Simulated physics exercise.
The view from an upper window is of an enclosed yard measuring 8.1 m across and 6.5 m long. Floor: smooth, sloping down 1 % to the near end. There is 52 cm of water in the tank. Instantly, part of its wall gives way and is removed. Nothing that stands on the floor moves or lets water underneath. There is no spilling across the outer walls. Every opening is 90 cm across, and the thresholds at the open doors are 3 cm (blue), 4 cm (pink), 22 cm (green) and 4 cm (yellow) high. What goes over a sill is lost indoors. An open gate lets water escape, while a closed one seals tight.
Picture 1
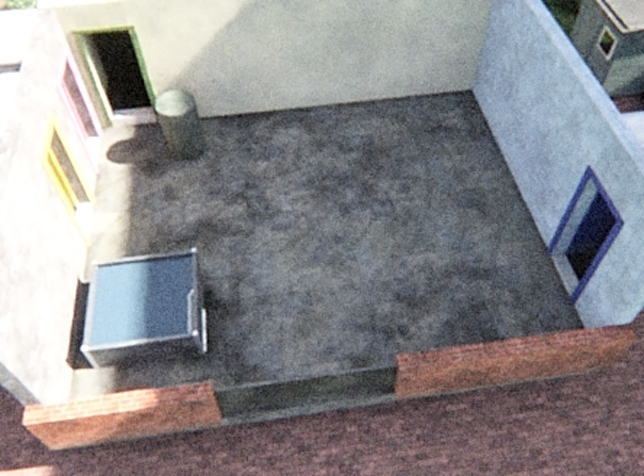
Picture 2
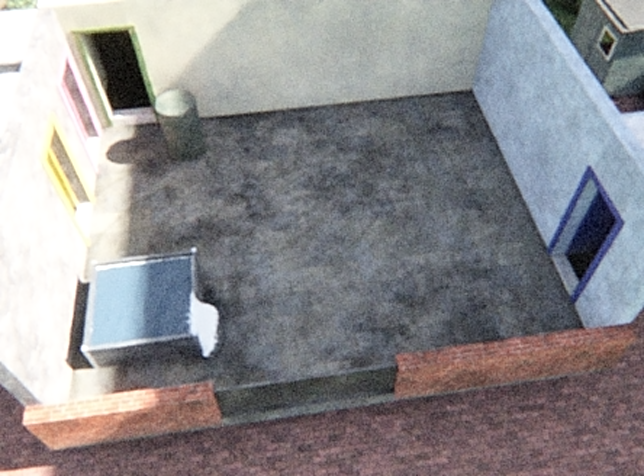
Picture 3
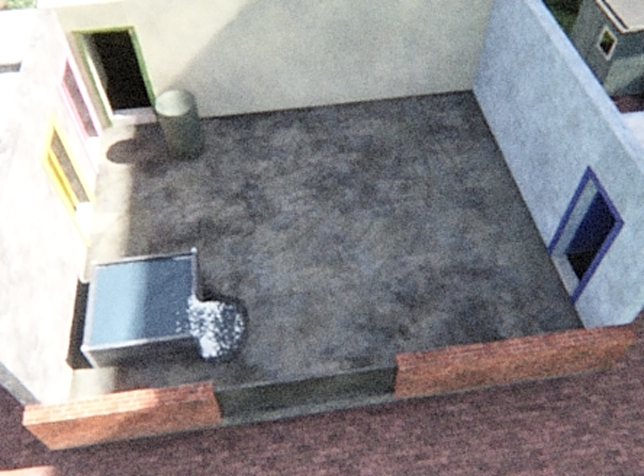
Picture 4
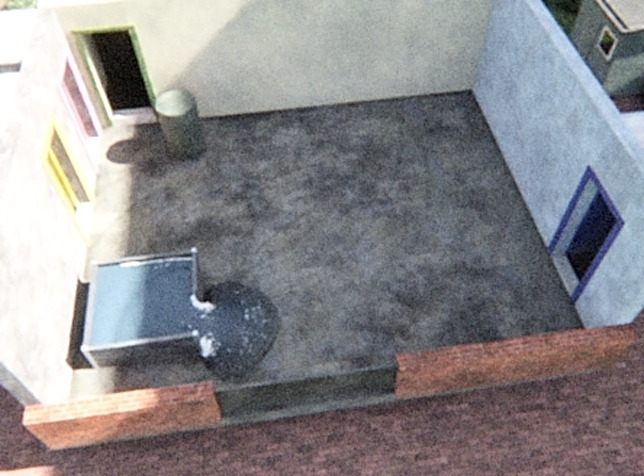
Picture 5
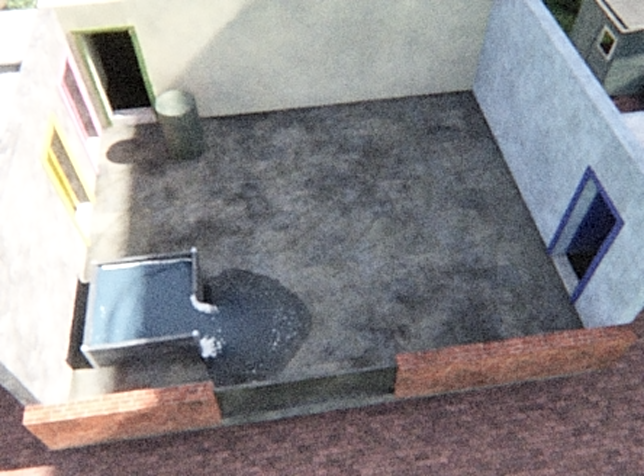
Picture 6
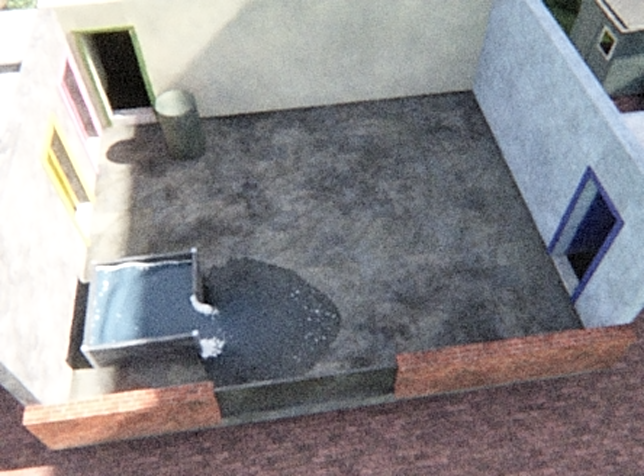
Water pouring from the right side of an open tank in a walled yard, foaming white, then spreading rightward in a dark pool.
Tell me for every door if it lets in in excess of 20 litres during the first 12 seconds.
In order: Blue door: Outstrips the figure; pink door: Lags behind the figure; green door: Lags behind the figure; yellow door: Lags behind the figure.
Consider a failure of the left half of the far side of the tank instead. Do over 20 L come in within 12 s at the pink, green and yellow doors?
So pink tops it, green stays lower, yellow tops it.
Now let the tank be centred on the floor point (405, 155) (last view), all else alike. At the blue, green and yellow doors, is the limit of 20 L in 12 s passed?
Compared with that limit, blue falls short, green falls short and yellow falls short.
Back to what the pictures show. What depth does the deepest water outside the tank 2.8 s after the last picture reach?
It tops out at some 22 cm.
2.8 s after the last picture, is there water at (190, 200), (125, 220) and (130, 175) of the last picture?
Going in order, clear, then clear, then clear.
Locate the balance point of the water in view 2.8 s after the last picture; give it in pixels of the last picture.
I'd say somewhere around (308, 311).
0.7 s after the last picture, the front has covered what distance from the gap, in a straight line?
I'd say around 3.8 m from the gap.
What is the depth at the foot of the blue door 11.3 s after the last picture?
Some 4.5 centimetres of depth.
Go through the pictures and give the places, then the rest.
The tank at (144, 300) is whole and still, 52 cm deep, in the first frame.
The front is at (212, 306), 0.5 m from the gap at (198, 325); 0.2 m2 of floor is under water; 52 cm left at the back of the tank, in the second frame.
The front is at (241, 312), 0.7 m from the gap at (198, 326); 0.6 m2 of floor is under water; 52 cm left at the back of the tank, in the third frame.
The front is at (271, 311), 1.2 m from the gap at (198, 326); 1.4 m2 of floor is under water; 52 cm left at the back of the tank, in the fourth frame.
The front is at (306, 323), 1.7 m from the gap at (198, 326); 2.3 m2 of floor is under water; 50 cm left at the back of the tank, in the fifth frame.
Water pours out at (198, 325) and has run 2.2 m, to (335, 322); typically 4 cm deep outside, 44 cm at the tank's back, in the sixth frame.
Then, 0.7 s after the last picture water covers 15 % of the floor and is deepest (24 cm) near (213, 329); blue door not reached, pink door not reached, green door not reached, yellow door not reached.
Then, 1.5 s after the last picture water covers 25 % of the floor and is deepest (18 cm) near (213, 339); blue door not reached, pink door not reached, green door not reached, yellow door not reached.
Then, 2.8 s after the last picture water covers 40 % of the floor and is deepest (22 cm) near (570, 341); blue door 13 cm at the sill, 10 L in, pink door not reached, green door not reached, yellow door not reached.
Then, 6.3 s after the last picture water covers 40 % of the floor and is deepest (10 cm) near (574, 352); blue door 8 cm at the sill, 112 L in, pink door not reached, green door not reached, yellow door not reached.
Then, 11.3 s after the last picture water covers 60 % of the floor and is deepest (6 cm) near (370, 381); blue door 5 cm at the sill, 148 L in, pink door not reached, green door not reached, yellow door not reached.
